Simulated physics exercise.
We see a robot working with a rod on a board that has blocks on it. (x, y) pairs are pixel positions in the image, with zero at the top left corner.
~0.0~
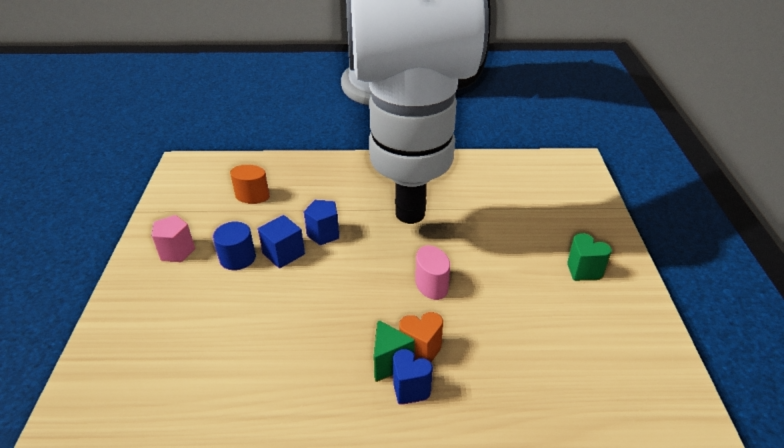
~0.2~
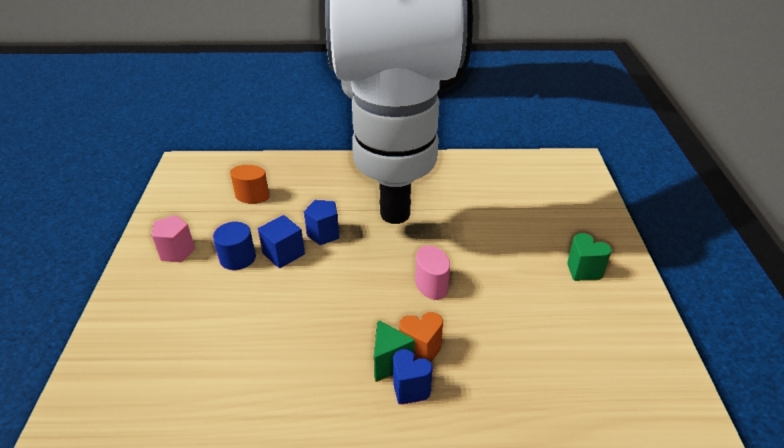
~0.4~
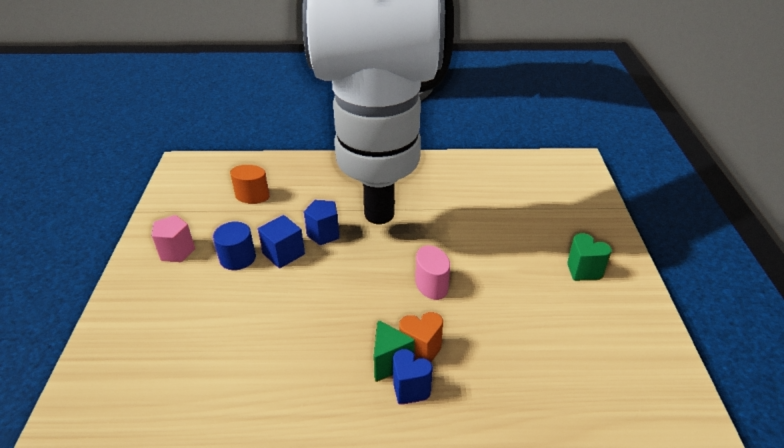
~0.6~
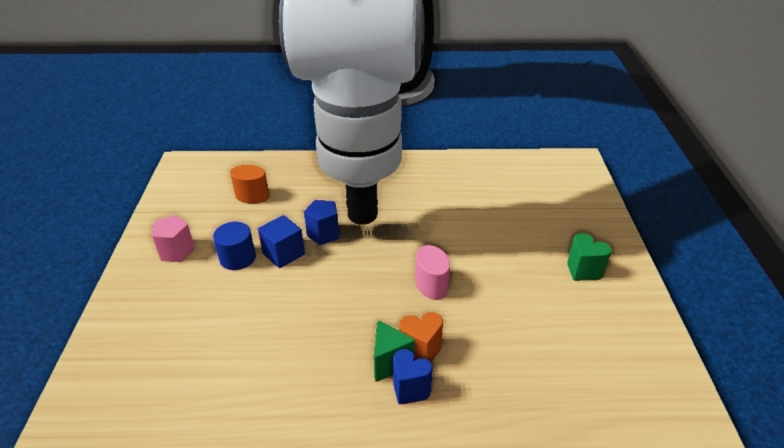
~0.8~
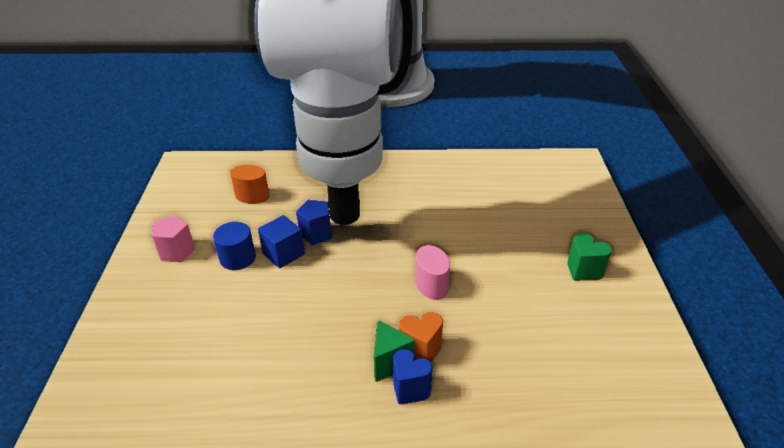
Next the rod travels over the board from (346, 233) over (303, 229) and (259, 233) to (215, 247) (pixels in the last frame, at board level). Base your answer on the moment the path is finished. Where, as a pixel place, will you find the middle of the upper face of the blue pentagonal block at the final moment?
The middle of the upper face of the blue pentagonal block will lie at about (186, 212) in the picture.
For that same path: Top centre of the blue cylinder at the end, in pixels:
Its top centre lands on (215, 243).
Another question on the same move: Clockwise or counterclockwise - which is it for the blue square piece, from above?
It turns round anticlockwise.
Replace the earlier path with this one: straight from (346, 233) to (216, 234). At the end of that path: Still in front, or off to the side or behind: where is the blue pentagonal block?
My answer is that the blue pentagonal block is still ahead.
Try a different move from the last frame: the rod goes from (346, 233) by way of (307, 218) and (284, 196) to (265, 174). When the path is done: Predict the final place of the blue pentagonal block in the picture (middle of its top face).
My prediction: (276, 204).
What follows on the original path. One third of the way, rod (301, 213); blue square piece (268, 230), turned 40° anticlockwise; blue pentagonal block (269, 207), turned 10° anticlockwise.
Two thirds of the way, rod (256, 217); blue square piece (268, 230), turned 45° anticlockwise; blue pentagonal block (224, 209).
At the end, rod (211, 231); pink pentagonal block (158, 228), turned 20° anticlockwise; blue cylinder (215, 243); blue square piece (268, 230), turned 45° anticlockwise; blue pentagonal block (186, 212), turned 45° clockwise.
